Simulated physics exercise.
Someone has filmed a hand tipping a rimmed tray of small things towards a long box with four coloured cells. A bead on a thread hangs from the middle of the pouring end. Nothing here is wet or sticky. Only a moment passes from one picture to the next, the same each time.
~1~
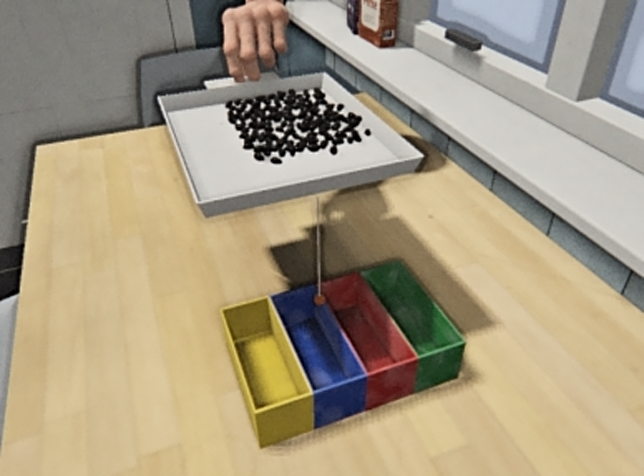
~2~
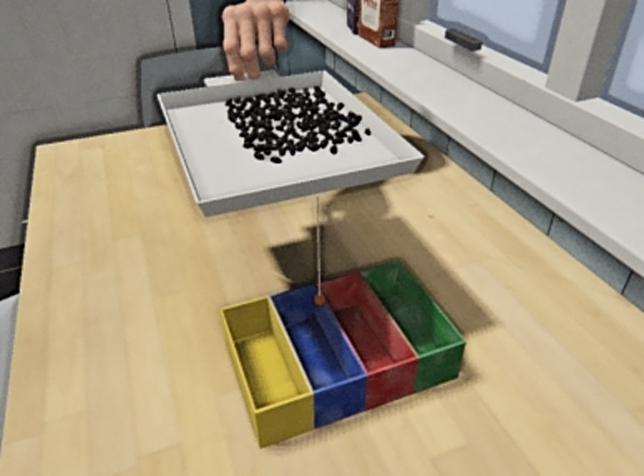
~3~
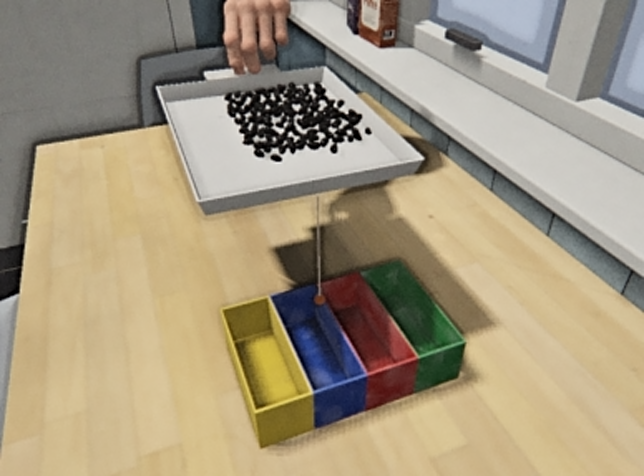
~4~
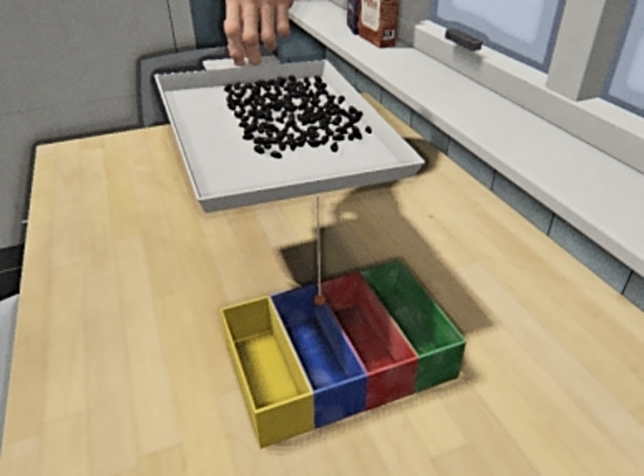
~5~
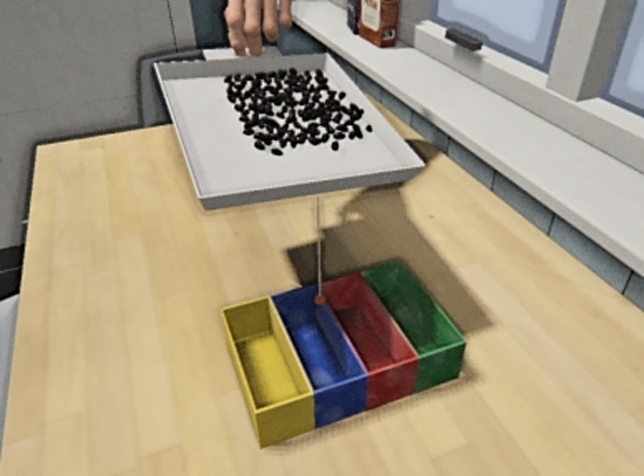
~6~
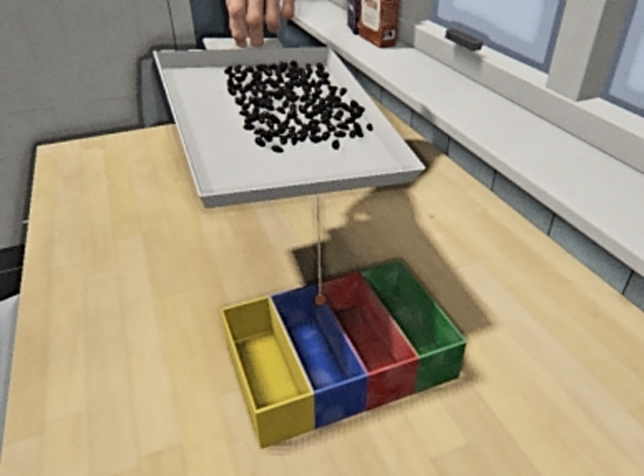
A hand slowly tilts a white tray of black beans above a four-coloured box.
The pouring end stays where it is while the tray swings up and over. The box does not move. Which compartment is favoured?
Fullest: The green cell.
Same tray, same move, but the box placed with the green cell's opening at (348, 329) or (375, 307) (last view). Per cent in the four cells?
About 0 and 40 per cent.
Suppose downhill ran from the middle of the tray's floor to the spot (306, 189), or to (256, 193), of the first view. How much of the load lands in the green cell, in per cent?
First some 20, then 0 per cent.
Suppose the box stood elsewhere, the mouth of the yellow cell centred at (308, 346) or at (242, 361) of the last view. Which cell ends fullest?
One: The red one. Two: The green one.
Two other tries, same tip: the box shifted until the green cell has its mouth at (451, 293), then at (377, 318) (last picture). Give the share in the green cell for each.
First some 10, then 30 per cent.
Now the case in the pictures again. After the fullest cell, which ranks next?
In second place: The cell in red.
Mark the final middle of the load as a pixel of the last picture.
Close to (402, 331).
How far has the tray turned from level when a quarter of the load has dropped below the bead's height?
Near 95 degrees.
Shortly afterwards, tray tipped steeply; the whole lot on the tray.
Next, tray tipped right over; near two thirds on the tray; a little in the green cell; only a few in the red cell; near a quarter falling or outside the box.
Some moments later, tray tipped past a quarter turn; the bulk in the green cell; a little in the red cell; a little falling or outside the box.
In the end, tray tipped past a quarter turn; the bulk in the green cell; a little in the red cell; none at all in the yellow cell; none at all in the blue cell; a little outside the box.
